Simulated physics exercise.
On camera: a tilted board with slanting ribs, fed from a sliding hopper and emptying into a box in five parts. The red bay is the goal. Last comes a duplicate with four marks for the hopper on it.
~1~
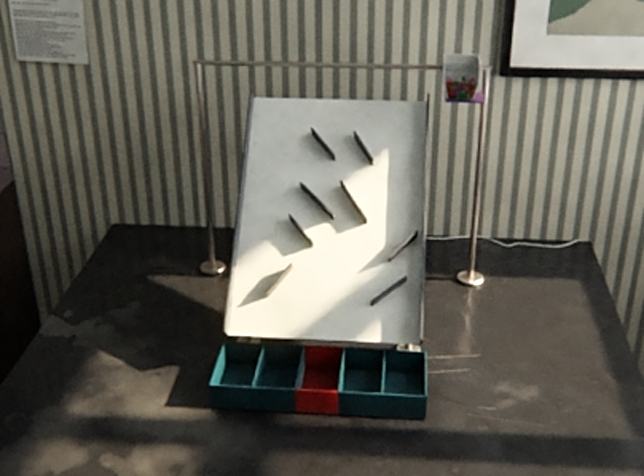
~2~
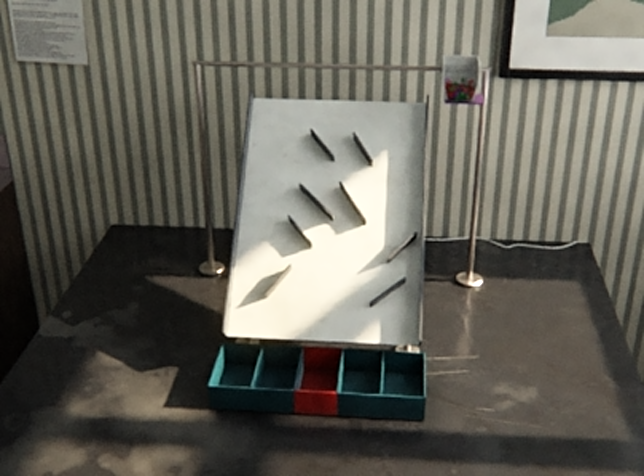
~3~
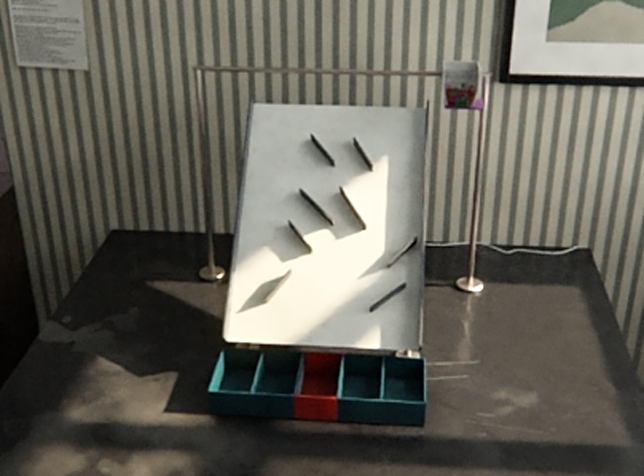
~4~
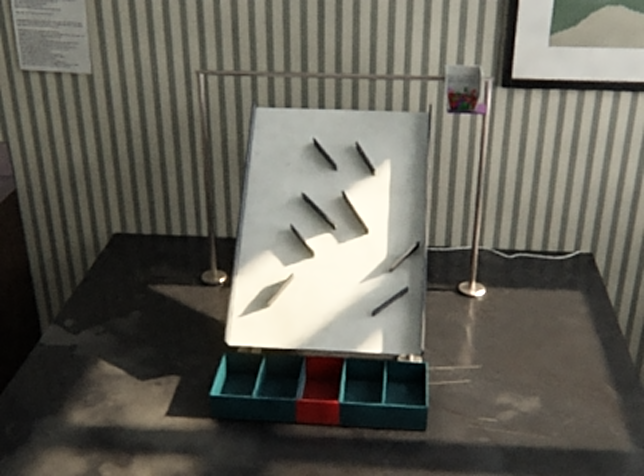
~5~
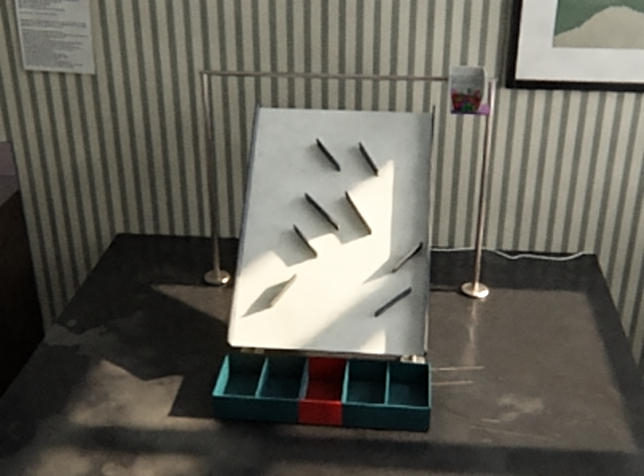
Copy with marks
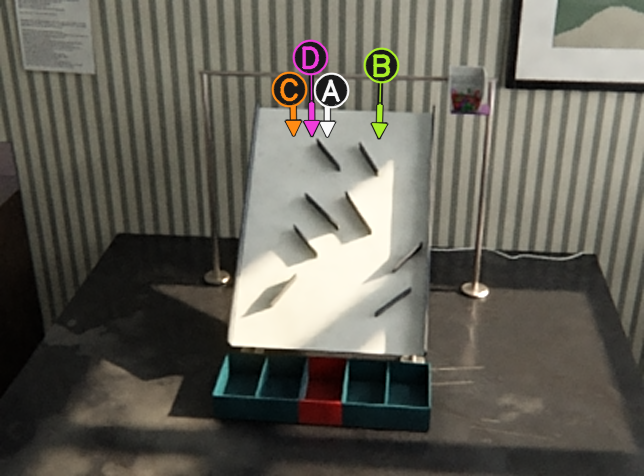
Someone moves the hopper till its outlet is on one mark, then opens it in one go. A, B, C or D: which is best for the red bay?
B beats the others.
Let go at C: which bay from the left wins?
It is the first one.
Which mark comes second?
That would be A.
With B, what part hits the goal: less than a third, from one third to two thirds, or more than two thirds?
From one third to two thirds.
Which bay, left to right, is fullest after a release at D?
The first from the left.
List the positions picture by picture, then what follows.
In the first picture, hopper near (460, 91), jelly beans, door shut.
In the second picture, ribs (311, 129) to (333, 156), (354, 132) to (372, 161), (300, 183) to (333, 216).
In the third picture, ribs (340, 187) to (366, 225), (288, 220) to (312, 248), (388, 264) to (417, 237).
In the fourth picture, ribs (268, 303) to (293, 273), (373, 312) to (408, 287).
In the fifth picture, red bay near (320, 411), number 3 of 5 from the left.
On the marked copy, mark A meets the board at (327, 131); mark B meets the board at (379, 132); mark C meets the board at (293, 130); mark D meets the board at (311, 130).
Choosing A, close to a third in the red bay, close to two thirds in other bays, only a few held on the board.
Choosing B, close to half in the red bay, close to a third in other bays, a small share held on the board.
Choosing C, a small share in the red bay, the bulk in other bays.
Choosing D, close to a quarter in the red bay, the bulk in other bays, only a few held on the board.
